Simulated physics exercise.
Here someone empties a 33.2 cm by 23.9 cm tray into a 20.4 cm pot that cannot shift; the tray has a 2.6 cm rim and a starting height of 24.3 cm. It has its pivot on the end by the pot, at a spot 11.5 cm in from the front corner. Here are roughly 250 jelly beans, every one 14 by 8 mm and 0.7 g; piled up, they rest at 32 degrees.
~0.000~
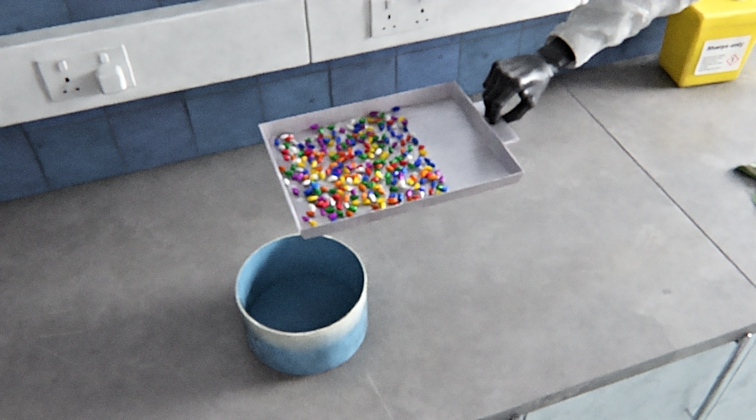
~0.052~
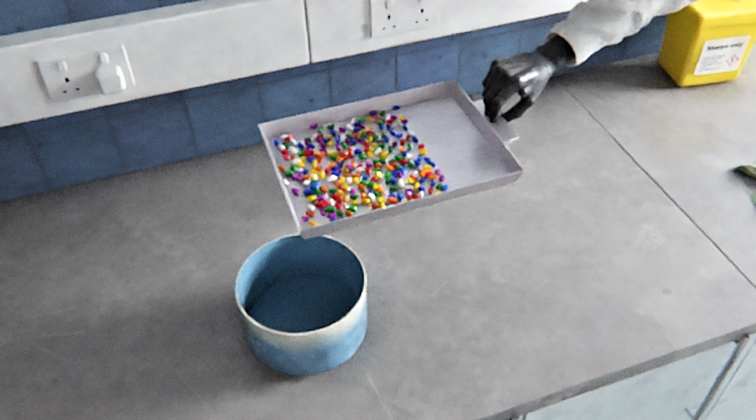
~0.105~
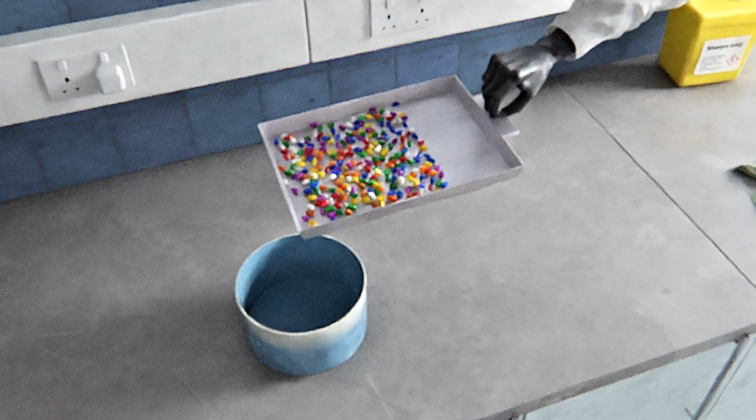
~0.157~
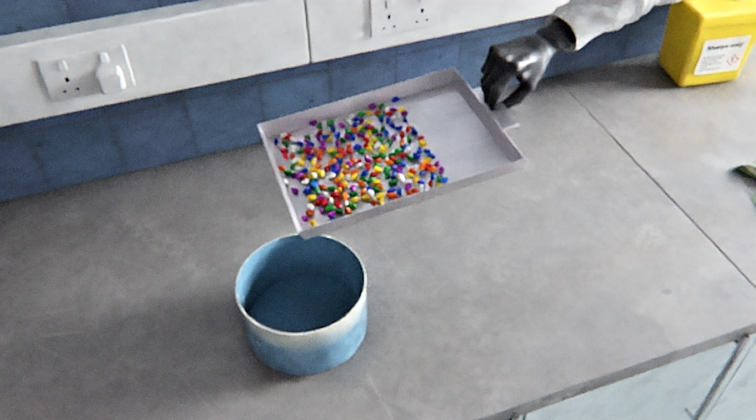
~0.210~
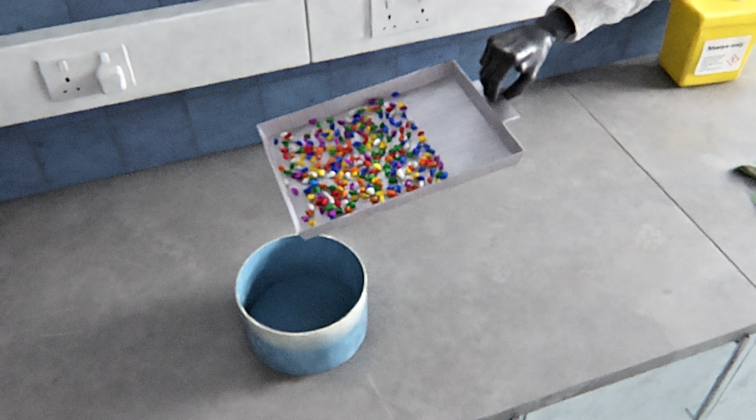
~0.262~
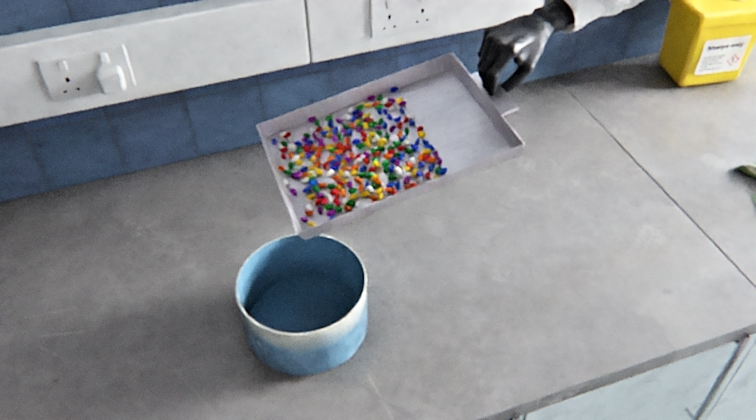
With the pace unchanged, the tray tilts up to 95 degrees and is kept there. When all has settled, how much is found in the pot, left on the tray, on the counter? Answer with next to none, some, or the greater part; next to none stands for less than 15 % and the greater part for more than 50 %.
Pot: The greater part; tray: Next to none; counter: Some.
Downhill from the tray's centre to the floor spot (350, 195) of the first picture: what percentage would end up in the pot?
The share comes to about 100 in a hundred.
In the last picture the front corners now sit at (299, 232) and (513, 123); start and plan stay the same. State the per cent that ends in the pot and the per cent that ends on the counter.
Pot 70, counter 30.
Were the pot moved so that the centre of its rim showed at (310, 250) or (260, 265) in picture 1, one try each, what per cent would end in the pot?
That gives roughly 55 per cent and then 85 per cent.
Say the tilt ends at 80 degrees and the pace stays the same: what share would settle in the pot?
Around 50 in a hundred.
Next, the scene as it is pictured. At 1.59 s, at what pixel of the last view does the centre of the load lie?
Near (282, 190).
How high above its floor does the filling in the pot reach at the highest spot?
Roughly 2.0 cm up.
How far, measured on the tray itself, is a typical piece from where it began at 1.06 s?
Around 7 centimetres.
After 1.06 s, tilt 50 degrees; the tray holds 100 %, the pot 0 %.
After 1.59 s, tilt 76 degrees; the tray holds 90 %, the pot 5 %.
Then, at 2.18 s, tilt 95 degrees; the tray holds 0 %, the pot 60 %.
In the end, at 3.5 s, pot 65 %, tray 0 %, counter 35 %.
